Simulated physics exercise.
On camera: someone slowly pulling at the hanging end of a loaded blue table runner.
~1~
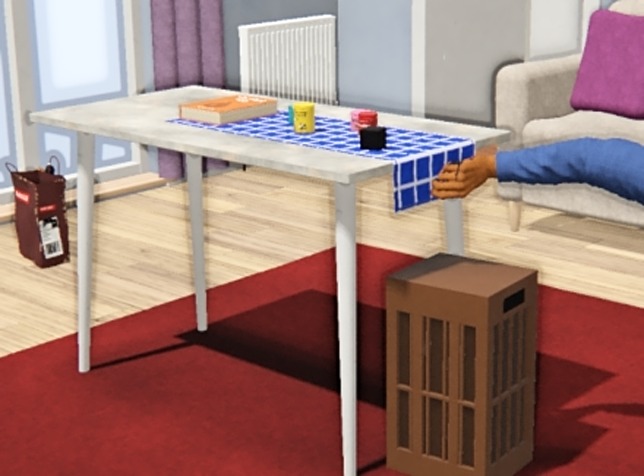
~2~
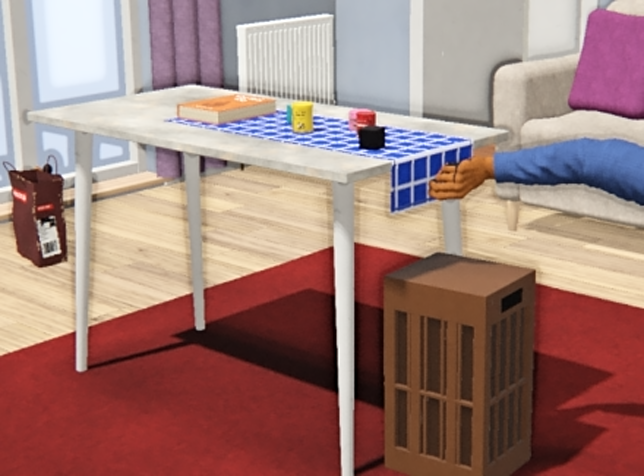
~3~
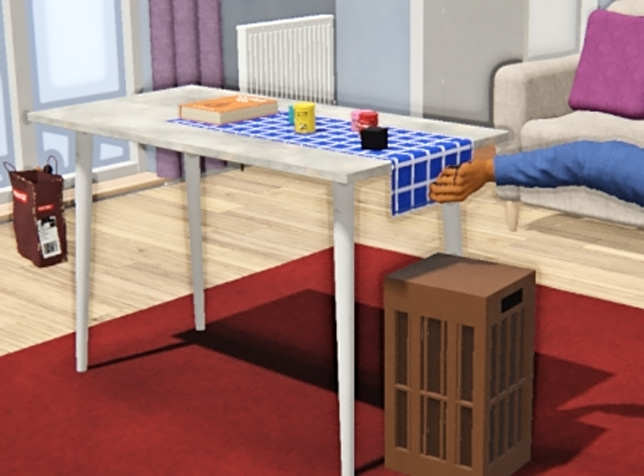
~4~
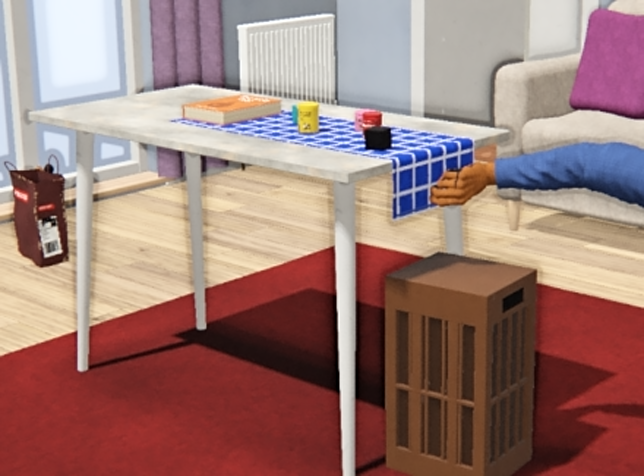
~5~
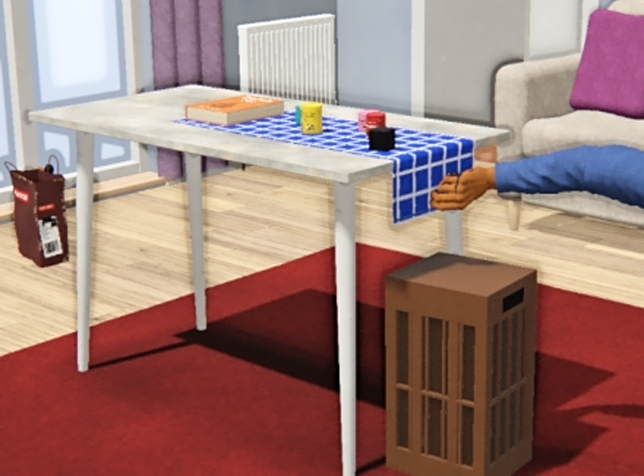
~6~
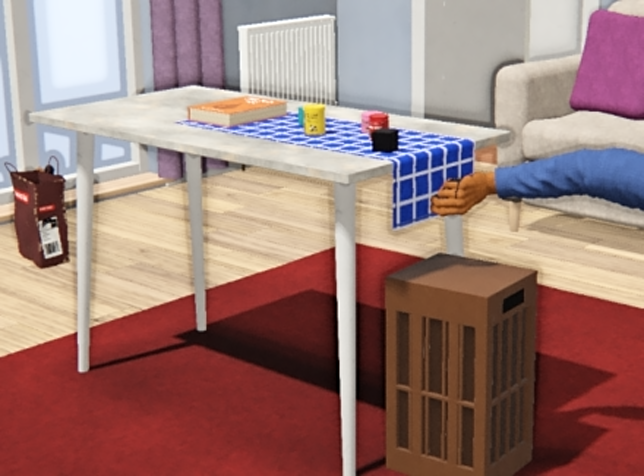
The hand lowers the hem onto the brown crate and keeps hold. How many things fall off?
The answer is one.
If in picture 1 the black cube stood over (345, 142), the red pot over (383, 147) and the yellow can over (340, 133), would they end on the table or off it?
The black cube remains up; the red pot falls; the yellow can does not fall.
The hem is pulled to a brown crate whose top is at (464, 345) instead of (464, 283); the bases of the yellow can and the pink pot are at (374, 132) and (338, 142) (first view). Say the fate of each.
The yellow can tumbles off; the pink pot drops off.
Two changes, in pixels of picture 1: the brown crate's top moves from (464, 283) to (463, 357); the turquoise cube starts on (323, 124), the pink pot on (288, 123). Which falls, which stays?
The turquoise cube remains up, the pink pot stays on.
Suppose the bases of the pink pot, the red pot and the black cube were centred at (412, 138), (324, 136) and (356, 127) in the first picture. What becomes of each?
The pink pot drops off; the red pot remains up; the black cube holds on.
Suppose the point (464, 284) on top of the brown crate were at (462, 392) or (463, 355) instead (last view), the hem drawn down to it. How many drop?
It would be 4 and 3.
A little later, hem on the crate; black cube gone.
When it is over, hem on the crate; black cube gone. Over the edge go one.
